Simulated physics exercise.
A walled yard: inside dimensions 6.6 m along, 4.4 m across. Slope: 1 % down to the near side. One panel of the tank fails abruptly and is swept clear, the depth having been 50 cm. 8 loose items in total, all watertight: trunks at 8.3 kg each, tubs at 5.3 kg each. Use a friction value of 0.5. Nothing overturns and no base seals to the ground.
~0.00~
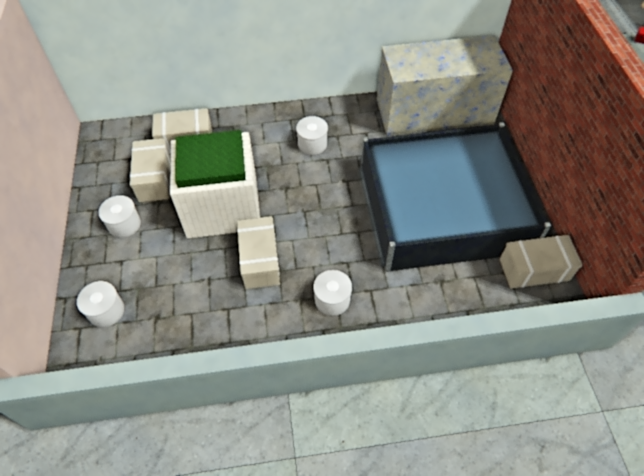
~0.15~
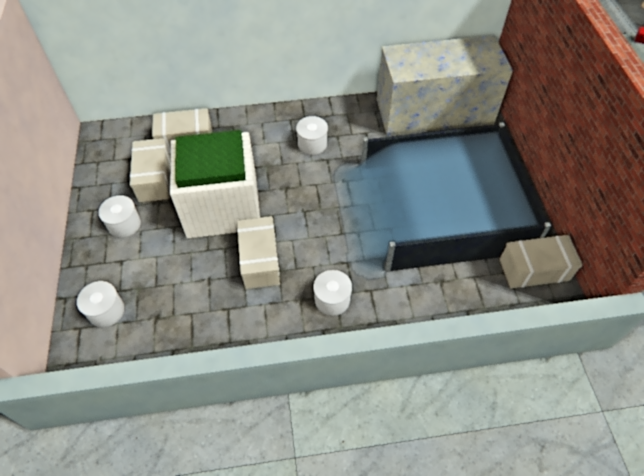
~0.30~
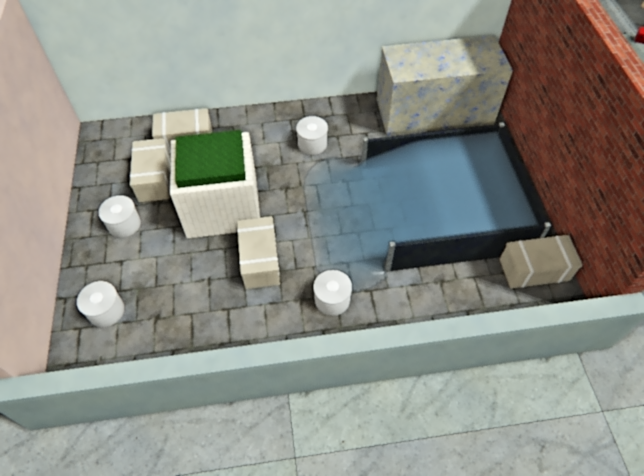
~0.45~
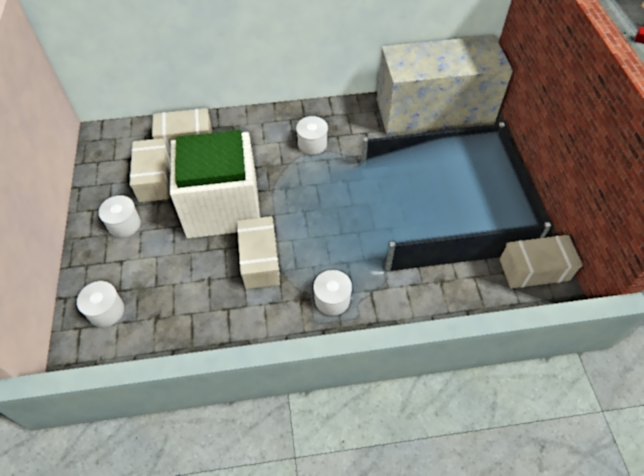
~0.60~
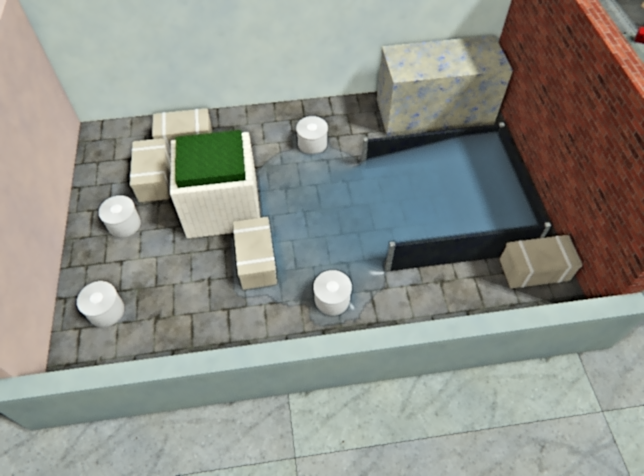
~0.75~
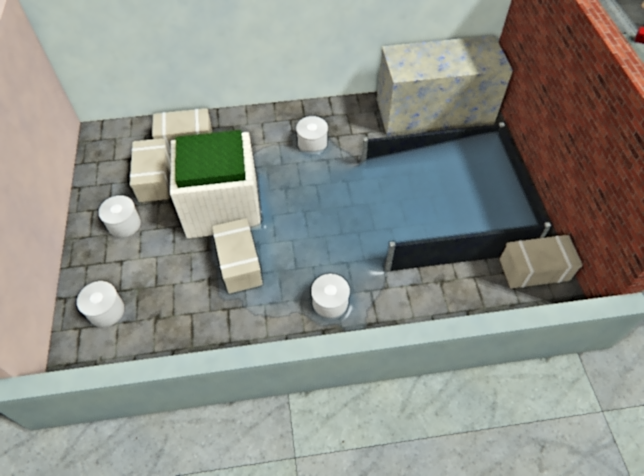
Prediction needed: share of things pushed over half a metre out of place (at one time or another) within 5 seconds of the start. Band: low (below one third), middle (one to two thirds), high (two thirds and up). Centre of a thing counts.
High.
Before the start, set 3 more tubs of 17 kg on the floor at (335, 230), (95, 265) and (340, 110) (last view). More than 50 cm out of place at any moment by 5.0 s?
Check, in order - exceeded, exceeded, not exceeded.
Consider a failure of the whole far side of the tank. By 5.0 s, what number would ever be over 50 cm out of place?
The count would be 5.
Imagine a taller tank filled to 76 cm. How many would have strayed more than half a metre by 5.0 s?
Result: 7.
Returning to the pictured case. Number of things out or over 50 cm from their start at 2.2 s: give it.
By my tally, 3.
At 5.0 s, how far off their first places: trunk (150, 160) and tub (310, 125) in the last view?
The first is off by 60 cm, the second by 80 cm.
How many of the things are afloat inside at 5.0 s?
Just then, the number is 7.
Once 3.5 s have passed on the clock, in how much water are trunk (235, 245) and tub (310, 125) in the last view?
First roughly 10 cm, second roughly 5 cm.
After 1.1 s 1 of 8 are over 50 cm from their spots; 0 afloat.
After 2.2 s 3 of 8 are over 50 cm from their spots; 3 afloat.
After 3.5 s 4 of 8 are over 50 cm from their spots; 5 afloat.
After 5.0 s 7 of 8 are over 50 cm from their spots, and 7 have been at some point; 7 afloat.
